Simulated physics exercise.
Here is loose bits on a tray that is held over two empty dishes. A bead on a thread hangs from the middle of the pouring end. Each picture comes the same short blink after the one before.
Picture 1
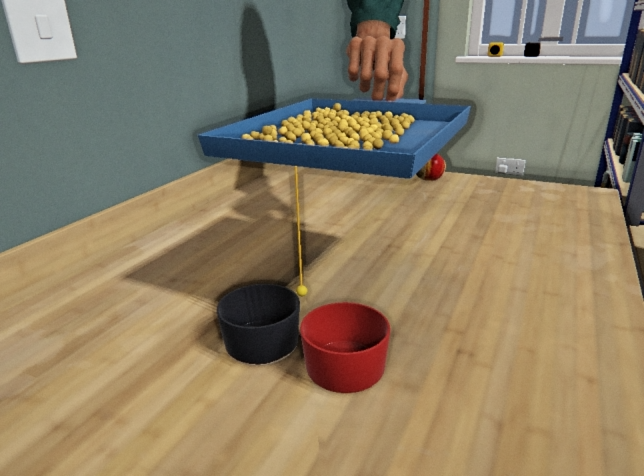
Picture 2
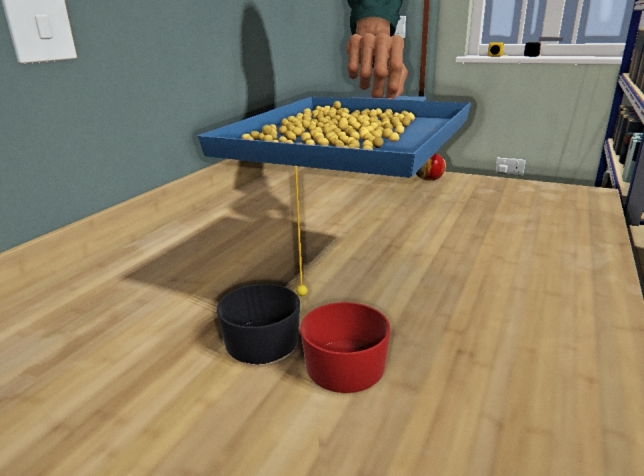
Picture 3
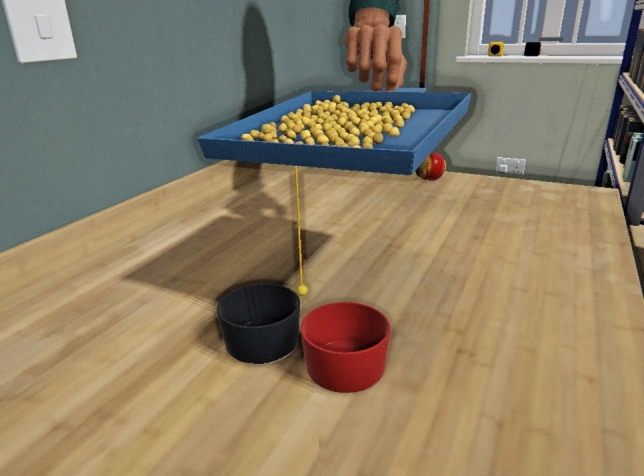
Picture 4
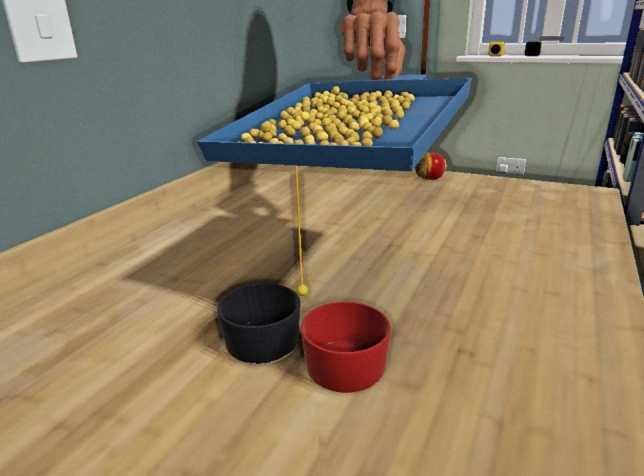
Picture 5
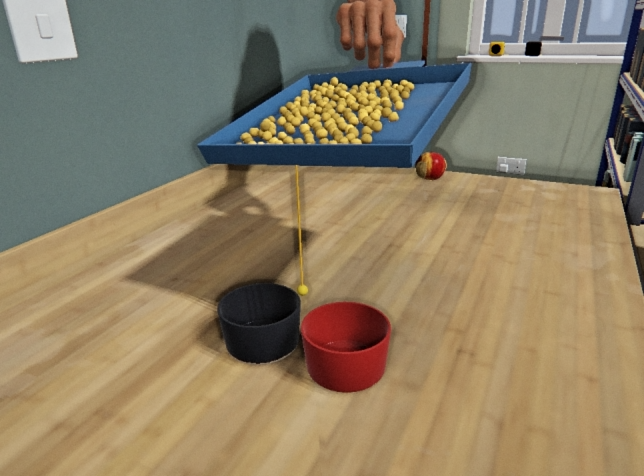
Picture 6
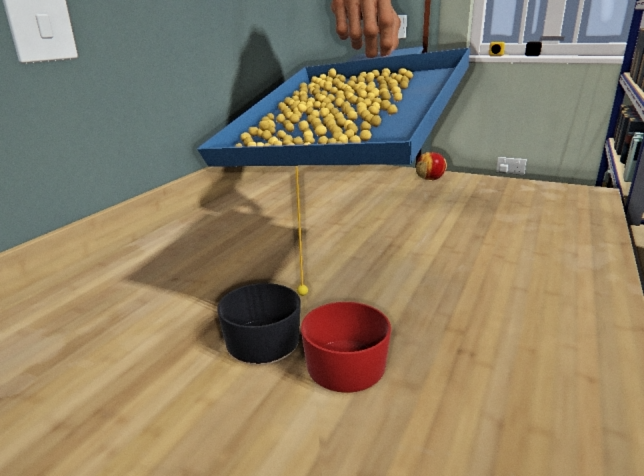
In this clip, a blue tray of small yellow balls is held above an empty black dish and an empty red dish, a bead hanging between; the tray gradually tilts, its far side rising beneath a hand.
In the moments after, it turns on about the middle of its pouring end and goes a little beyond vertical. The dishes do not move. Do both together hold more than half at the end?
The two hold only the smaller part of the load.
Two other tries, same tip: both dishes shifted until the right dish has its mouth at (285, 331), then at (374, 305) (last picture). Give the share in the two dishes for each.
About 40 and 0 per cent.
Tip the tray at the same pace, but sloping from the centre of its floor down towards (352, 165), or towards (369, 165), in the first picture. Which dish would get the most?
The first try: The right dish. The second: The right dish.
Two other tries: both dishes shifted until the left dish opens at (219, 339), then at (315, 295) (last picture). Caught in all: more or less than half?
At the first place not half, at the second the smaller part.
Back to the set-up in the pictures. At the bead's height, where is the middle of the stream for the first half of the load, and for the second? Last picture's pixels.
Around (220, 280) and then (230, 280).
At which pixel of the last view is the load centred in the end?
Close to (229, 331).
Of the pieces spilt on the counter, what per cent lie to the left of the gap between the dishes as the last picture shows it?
About 100 per cent.
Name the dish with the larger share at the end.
Fuller: The left-hand dish.
Soon, tray tipped steeply; all on the tray.
A while on, tray tipped past a quarter turn; nearly all on the tray; a stray few in the air.
Towards the end, tray tipped past a quarter turn; about a third in the left dish; about two thirds outside both.
Finally, tray tipped past a quarter turn; none in the right dish; about a third in the left dish; about two thirds outside both.
